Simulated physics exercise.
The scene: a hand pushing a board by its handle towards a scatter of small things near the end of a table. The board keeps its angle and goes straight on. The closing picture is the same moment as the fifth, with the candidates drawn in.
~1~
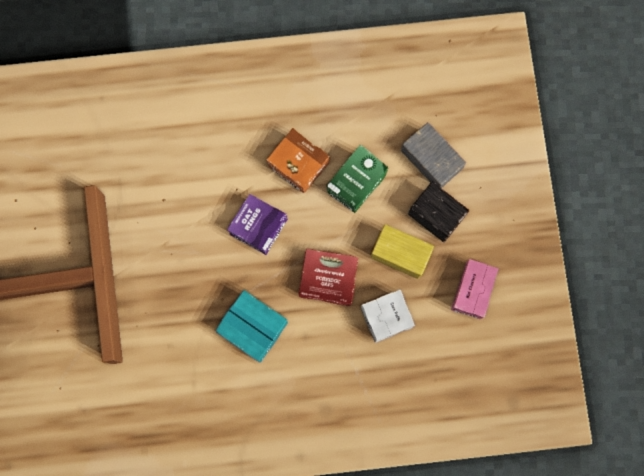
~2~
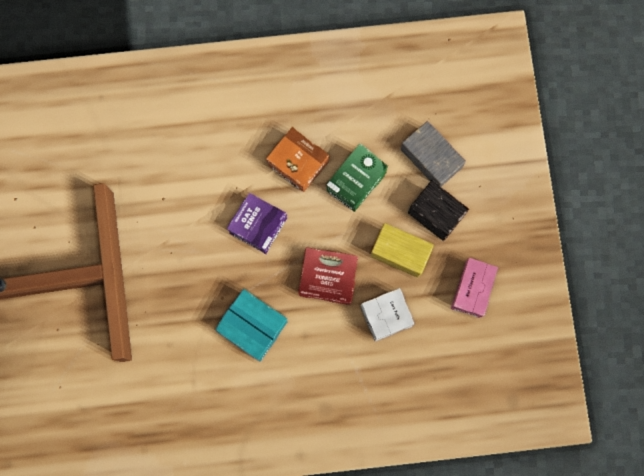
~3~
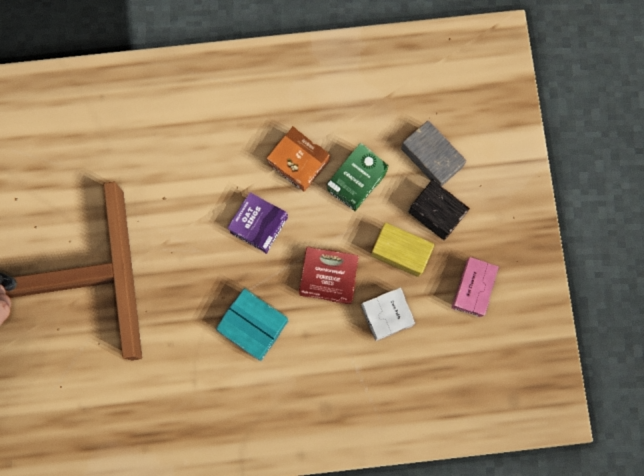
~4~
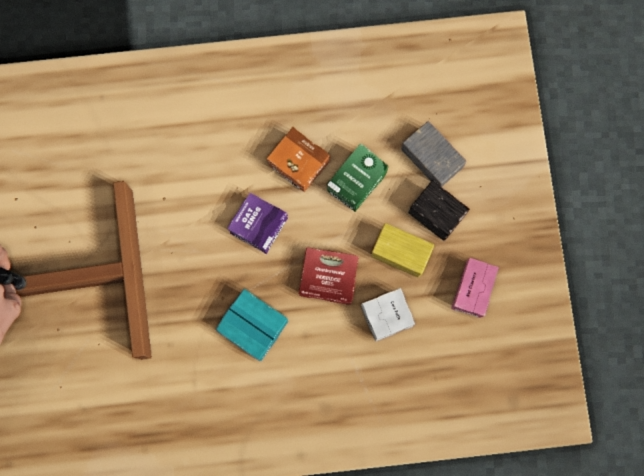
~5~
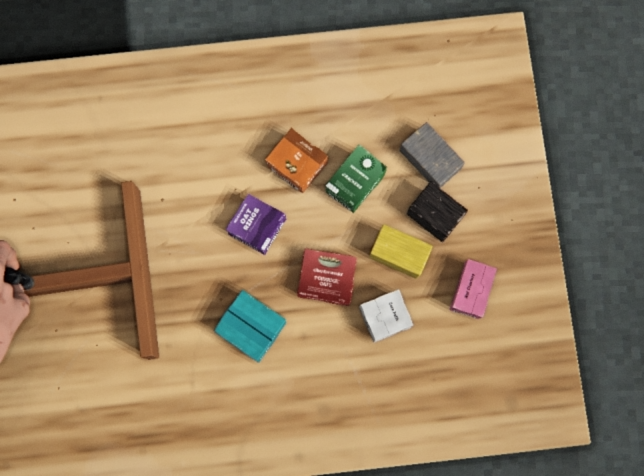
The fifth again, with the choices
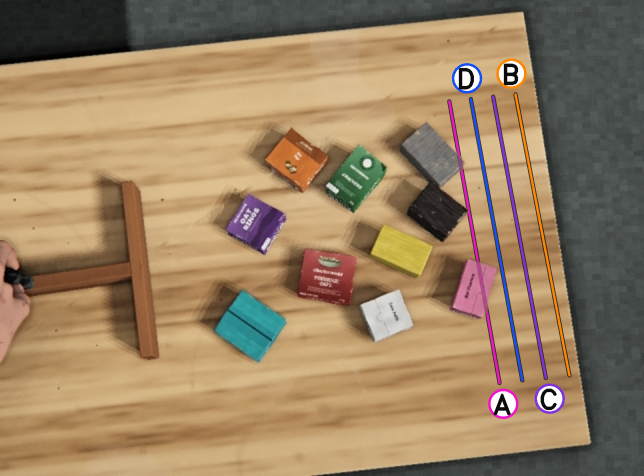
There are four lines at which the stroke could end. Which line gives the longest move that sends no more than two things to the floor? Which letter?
Line A.
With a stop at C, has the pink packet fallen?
Yes.
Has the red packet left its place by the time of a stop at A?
Yes.
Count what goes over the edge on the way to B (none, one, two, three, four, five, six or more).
In all, six or more.
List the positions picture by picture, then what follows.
In the first picture, grey block (433, 157); red packet (329, 278); black block (438, 212).
In the second picture, board (108, 270); yellow block (402, 251).
In the third picture, board (119, 268); orange box (299, 160).
In the fourth picture, board (128, 268); white packet (388, 315).
In the fifth picture, board (136, 268); green packet (356, 179); grey block (432, 157); red packet (328, 278).
On the marked copy, A at (474, 239); B at (542, 231); C at (519, 234); D at (496, 236).
Following A. Soon after the start, board (259, 254); turquoise box (311, 314); purple packet (292, 215).
Later, board (380, 241); pink packet (519, 296); grey block (481, 140).
In the end, board (475, 231); pink packet over the edge; yellow block over the edge; two fallen.
As for the rest, B drops seven; C drops five; D drops four.
